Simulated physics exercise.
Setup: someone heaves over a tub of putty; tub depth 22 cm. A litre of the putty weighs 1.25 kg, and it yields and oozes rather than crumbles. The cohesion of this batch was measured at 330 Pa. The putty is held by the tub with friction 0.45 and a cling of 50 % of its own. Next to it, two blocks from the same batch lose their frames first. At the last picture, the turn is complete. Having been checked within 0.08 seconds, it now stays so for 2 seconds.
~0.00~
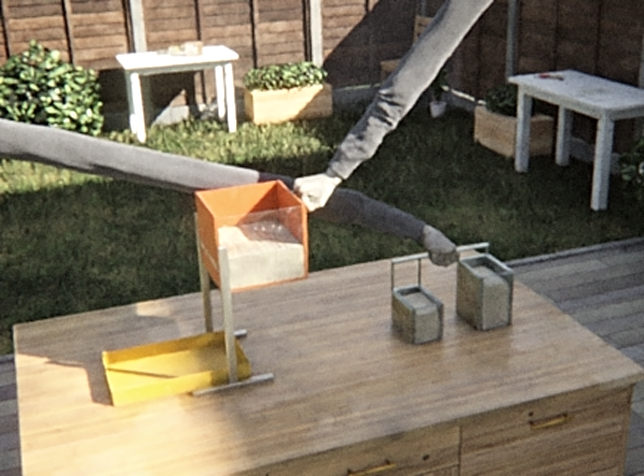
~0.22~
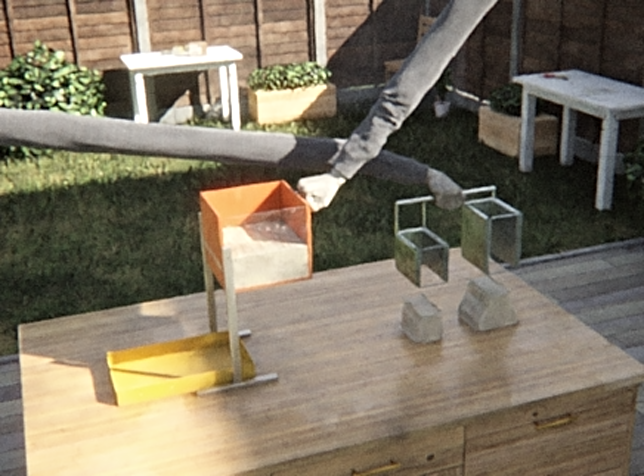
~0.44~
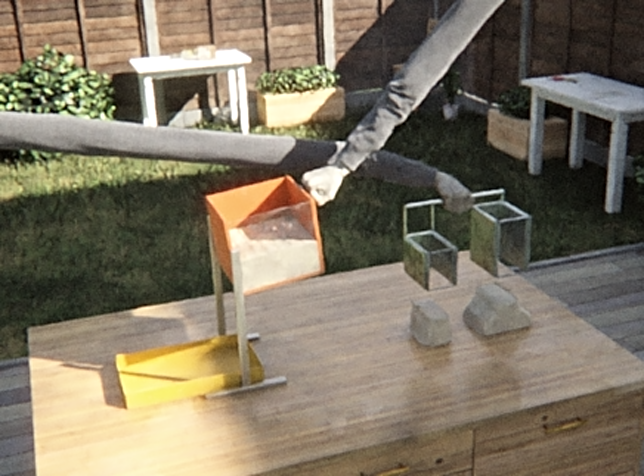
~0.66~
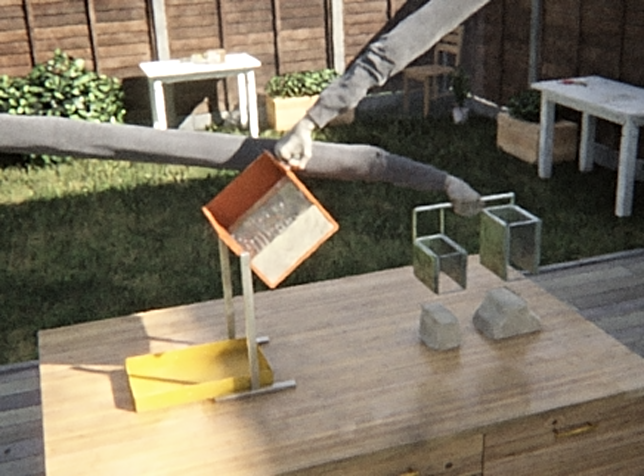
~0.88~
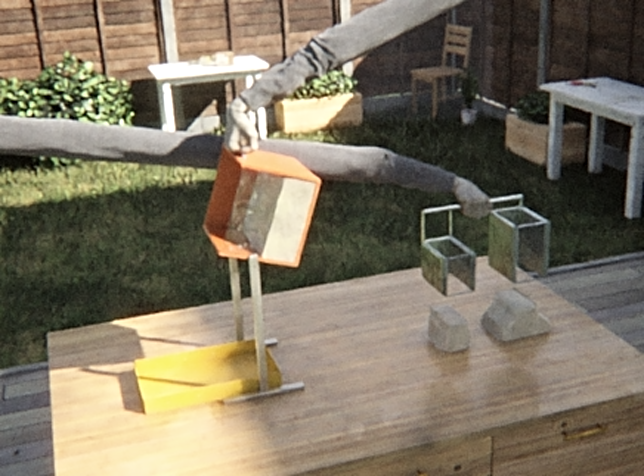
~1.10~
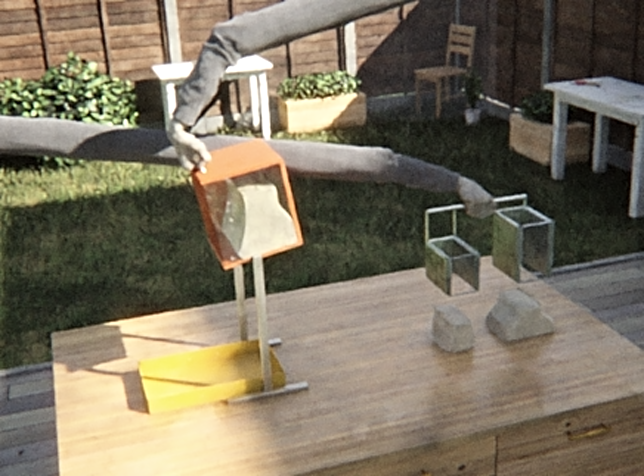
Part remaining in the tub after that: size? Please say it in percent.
Close to 48 %.
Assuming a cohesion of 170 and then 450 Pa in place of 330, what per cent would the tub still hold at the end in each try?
35 %, then 55 %.
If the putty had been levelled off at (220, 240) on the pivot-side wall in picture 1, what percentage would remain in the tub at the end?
I'd say close to 30 % stays in the tub.
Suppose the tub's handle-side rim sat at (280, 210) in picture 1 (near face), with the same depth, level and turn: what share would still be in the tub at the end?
Roughly 65 %.
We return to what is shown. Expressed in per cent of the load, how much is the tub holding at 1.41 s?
Near 50 %.
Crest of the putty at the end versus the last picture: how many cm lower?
About 12 cm.
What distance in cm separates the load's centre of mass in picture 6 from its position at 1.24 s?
Something like 7 cm, I'd say.
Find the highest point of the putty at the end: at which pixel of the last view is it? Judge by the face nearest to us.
I'd point to somewhere around (268, 230).
After 1.24 s, the tub is at 99 degrees and holds 89 %.
After 1.41 s, the tub is at 99 degrees and holds 51 %.
After 1.58 s, the tub is at 99 degrees and holds 48 %.
After 1.75 s, the tub is at 99 degrees and holds 48 %.
After 3.10 s, at the end, the tub is at 99 degrees and holds 48 %.
